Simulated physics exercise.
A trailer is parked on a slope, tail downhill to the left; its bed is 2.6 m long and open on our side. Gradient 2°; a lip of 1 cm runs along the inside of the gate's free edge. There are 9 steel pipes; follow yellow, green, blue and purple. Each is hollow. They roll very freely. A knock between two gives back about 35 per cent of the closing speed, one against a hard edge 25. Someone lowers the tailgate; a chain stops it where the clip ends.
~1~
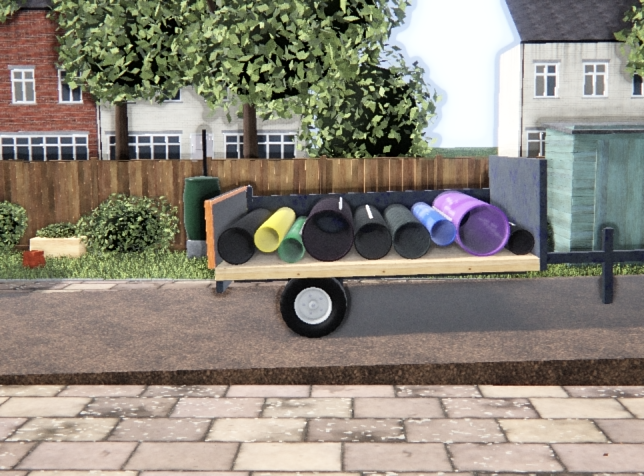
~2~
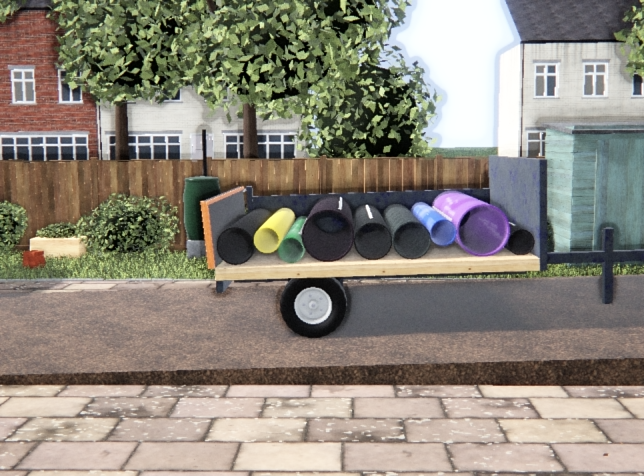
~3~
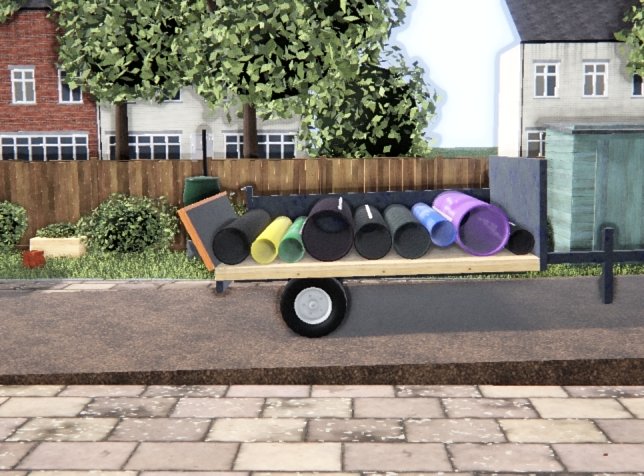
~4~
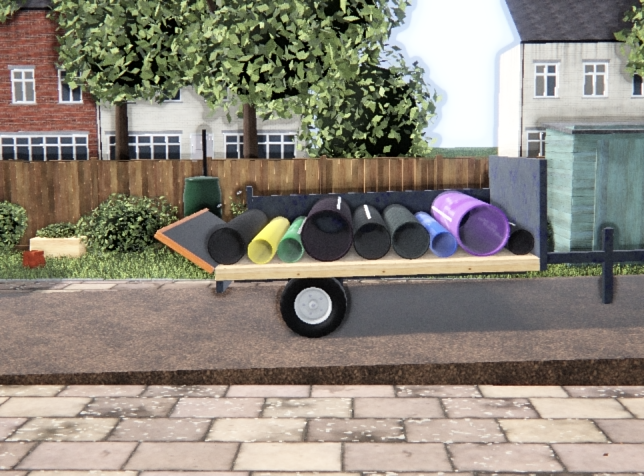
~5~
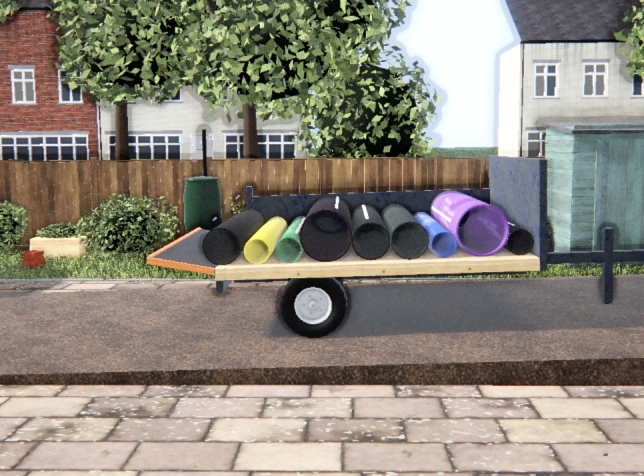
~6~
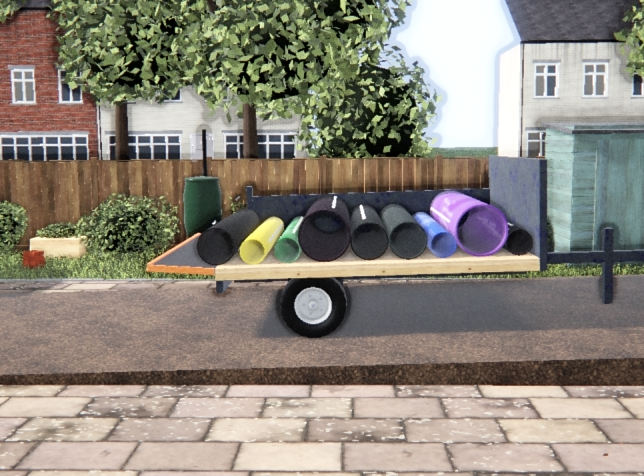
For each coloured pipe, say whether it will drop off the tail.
The yellow pipe is held, the green remains aboard, the blue stays with the vehicle, the purple stays with the vehicle.
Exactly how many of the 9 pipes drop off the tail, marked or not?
The count is 0.
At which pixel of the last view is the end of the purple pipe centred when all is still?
At about (453, 232).
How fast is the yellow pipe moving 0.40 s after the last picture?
About 0.2 m/s.
Then, 0.4 s after the last picture, yellow is on the bed, 20 cm short of the hinge, rolling left; green is on the bed, 55 cm short of the hinge, rolling left; blue is on the bed, 190 cm short of the hinge; purple is on the bed, 220 cm short of the hinge; 0 out so far.
Then, 0.9 s after the last picture, yellow is on the bed, 20 cm short of the hinge; green is on the bed, 50 cm short of the hinge, rolling left; blue is on the bed, 185 cm short of the hinge, rolling left; purple is on the bed, 215 cm short of the hinge, rolling left; 0 out so far.
Then, 1.5 s after the last picture, green is on the bed, 40 cm short of the hinge; blue is on the bed, 175 cm short of the hinge, rolling left; purple is on the bed, 205 cm short of the hinge, rolling left; no change for yellow; 0 out so far.
At rest (2.1 s after the last picture), yellow is on the bed, 15 cm short of the hinge; green is on the bed, 40 cm short of the hinge; blue is on the bed, 165 cm short of the hinge; purple is on the bed, 195 cm short of the hinge; 0 out so far.
